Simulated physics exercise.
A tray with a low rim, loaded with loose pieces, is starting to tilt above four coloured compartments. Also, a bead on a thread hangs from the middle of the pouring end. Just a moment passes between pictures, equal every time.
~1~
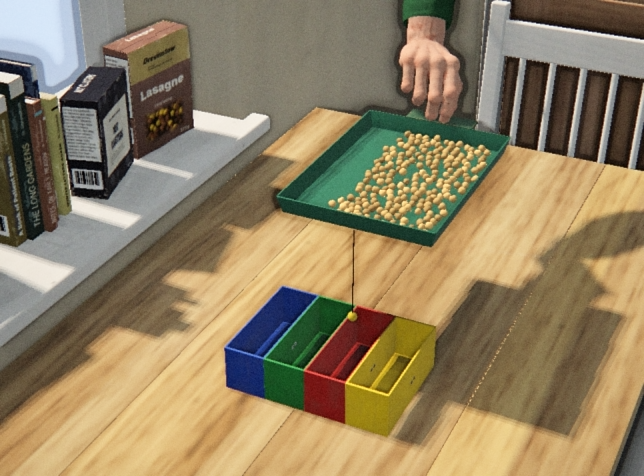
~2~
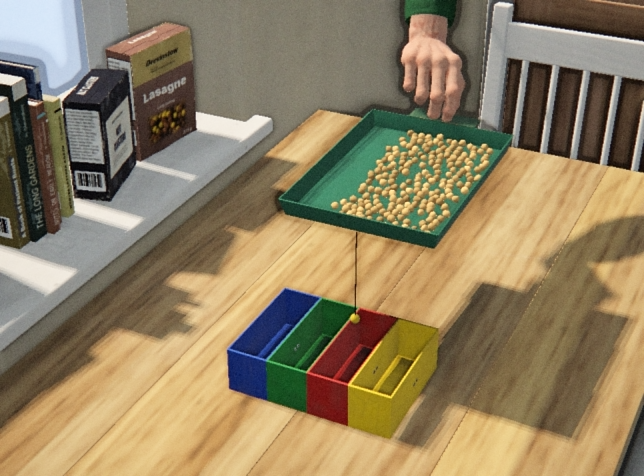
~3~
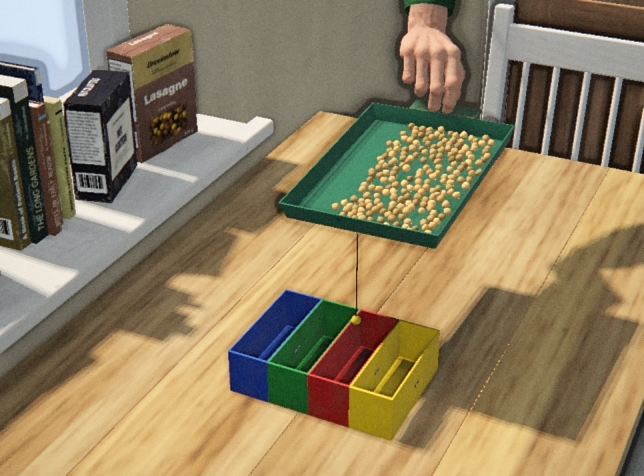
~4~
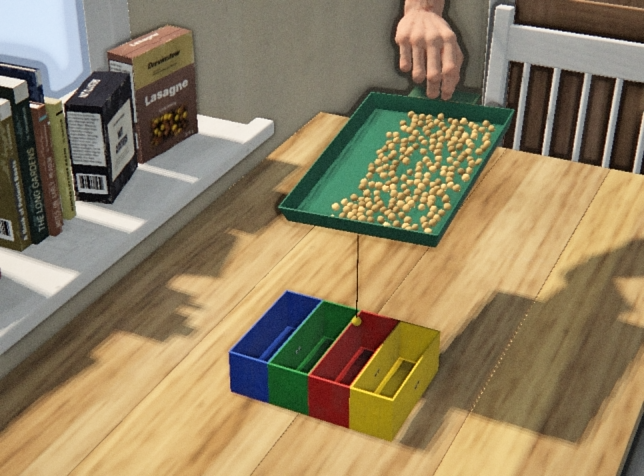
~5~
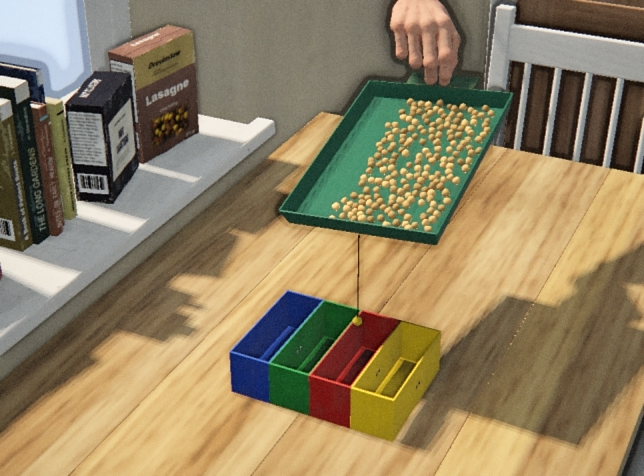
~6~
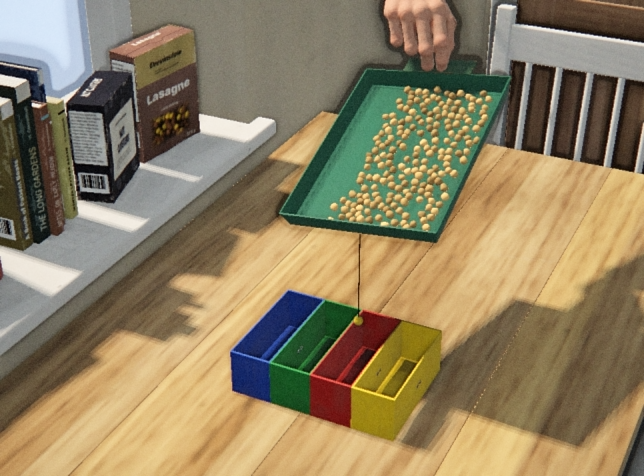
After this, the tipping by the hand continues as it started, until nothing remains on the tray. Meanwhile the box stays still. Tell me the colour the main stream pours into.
The main stream pours into the blue cell.
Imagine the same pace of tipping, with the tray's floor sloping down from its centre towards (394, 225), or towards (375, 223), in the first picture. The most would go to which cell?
So the first one goes to that yellow cell and the second to the yellow one.
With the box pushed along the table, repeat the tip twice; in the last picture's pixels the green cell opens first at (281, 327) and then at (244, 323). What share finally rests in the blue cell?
Close to 10 in a hundred, then close to 0 in a hundred.
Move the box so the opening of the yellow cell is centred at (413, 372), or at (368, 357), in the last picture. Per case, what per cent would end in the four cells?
First case 70 in a hundred, second case 100 in a hundred.
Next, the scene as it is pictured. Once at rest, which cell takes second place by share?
The cell in green.
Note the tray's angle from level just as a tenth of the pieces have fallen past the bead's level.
Tilt: Around 75 degrees.
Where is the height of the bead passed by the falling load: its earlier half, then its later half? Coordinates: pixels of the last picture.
It goes through near (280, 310) first, then near (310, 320).
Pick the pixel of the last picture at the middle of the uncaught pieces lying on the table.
Check roughly (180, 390) and you'll find the middle.
Shortly afterwards, tray tipped steeply; the bulk on the tray; a little falling or outside the box.
Next, tray tipped past a quarter turn; near two thirds on the tray; near a quarter in the blue cell; only a few in the green cell; only a few in the red cell; a little falling or outside the box.
Some moments later, tray tipped past a quarter turn; near half in the blue cell; near a quarter in the green cell; a little in the red cell; a little falling or outside the box.
In the end, tray tipped past a quarter turn; near half in the blue cell; near a quarter in the green cell; a little in the red cell; none at all in the yellow cell; a little outside the box.
